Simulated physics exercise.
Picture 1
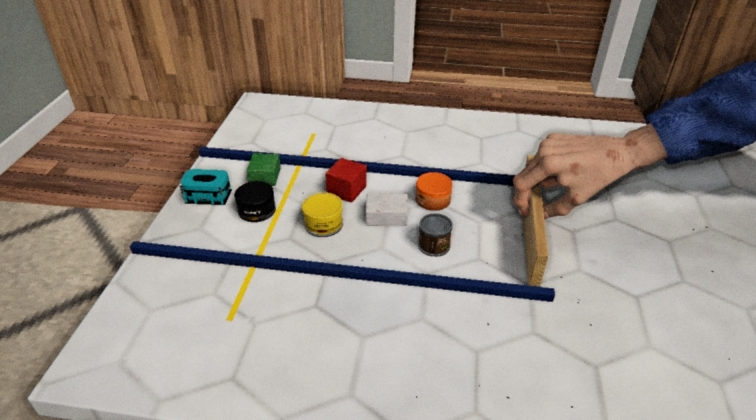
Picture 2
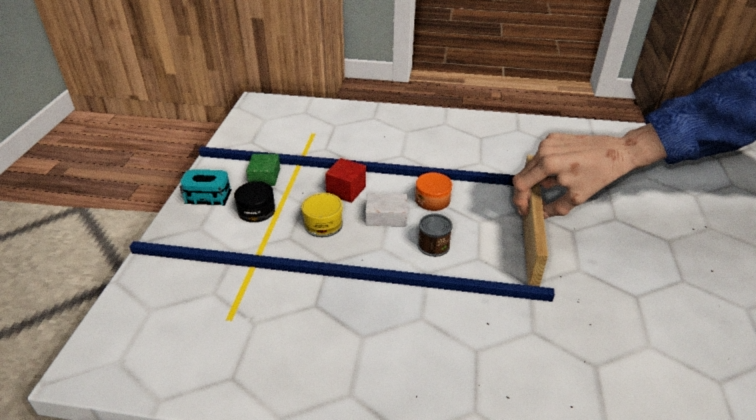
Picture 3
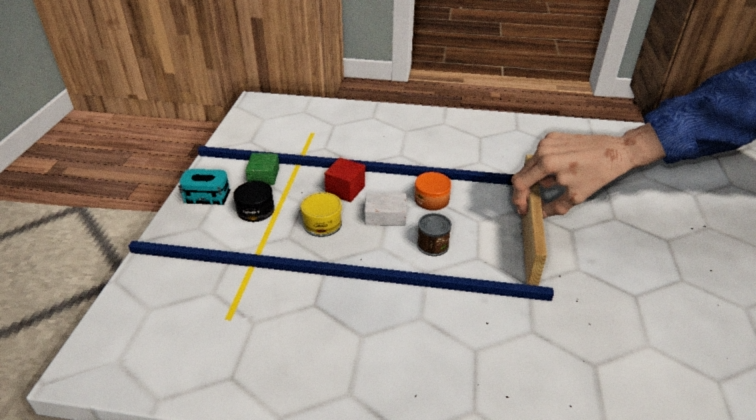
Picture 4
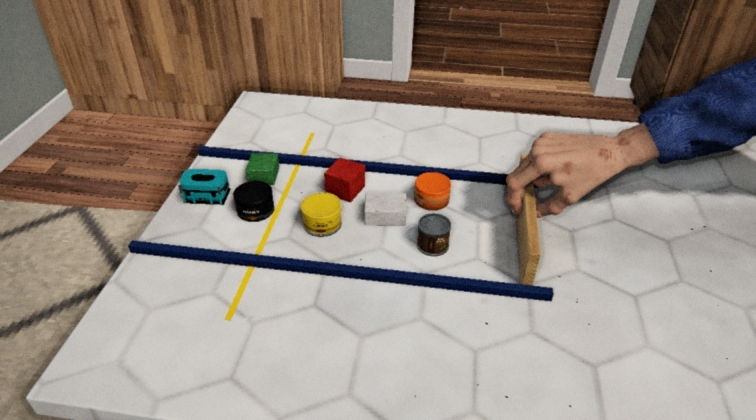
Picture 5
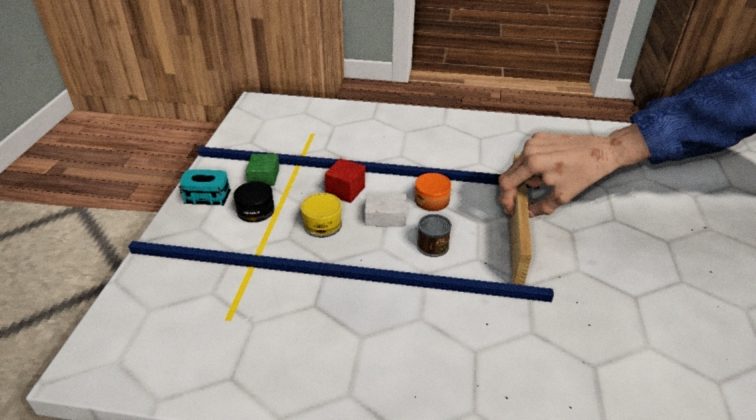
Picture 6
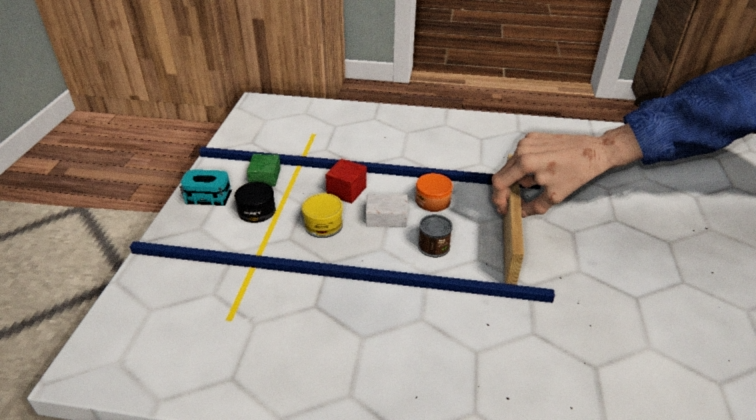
A hand slides a wooden board slowly left between two blue rails toward scattered small objects.
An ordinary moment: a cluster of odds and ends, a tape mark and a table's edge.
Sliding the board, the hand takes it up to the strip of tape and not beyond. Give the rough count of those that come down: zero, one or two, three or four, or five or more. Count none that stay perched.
The number that tumble down is nil.
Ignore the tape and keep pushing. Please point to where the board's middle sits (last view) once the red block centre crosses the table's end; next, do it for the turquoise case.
I reckon its middle sits around (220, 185) and then around (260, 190).
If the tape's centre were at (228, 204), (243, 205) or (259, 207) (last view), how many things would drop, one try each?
Tallies in the order asked: 2, 1, 0.
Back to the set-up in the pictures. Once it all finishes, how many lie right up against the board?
That comes to 3.
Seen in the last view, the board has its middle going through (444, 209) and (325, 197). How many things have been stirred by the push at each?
2, then 7.
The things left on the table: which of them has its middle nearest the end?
That's the turquoise case.
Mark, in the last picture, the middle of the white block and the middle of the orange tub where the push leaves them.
Middles: Around (262, 197) and around (273, 176).
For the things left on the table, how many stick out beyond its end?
1 in all.
Soon after, none off yet; turquoise case at rest near (207, 188); green block at rest near (264, 170); black tub at rest near (256, 203).
After that, none off yet; turquoise case at rest near (206, 188); green block moving near (256, 169); black tub displaced a little near (242, 198).
In the end, the number that fall off is zero.
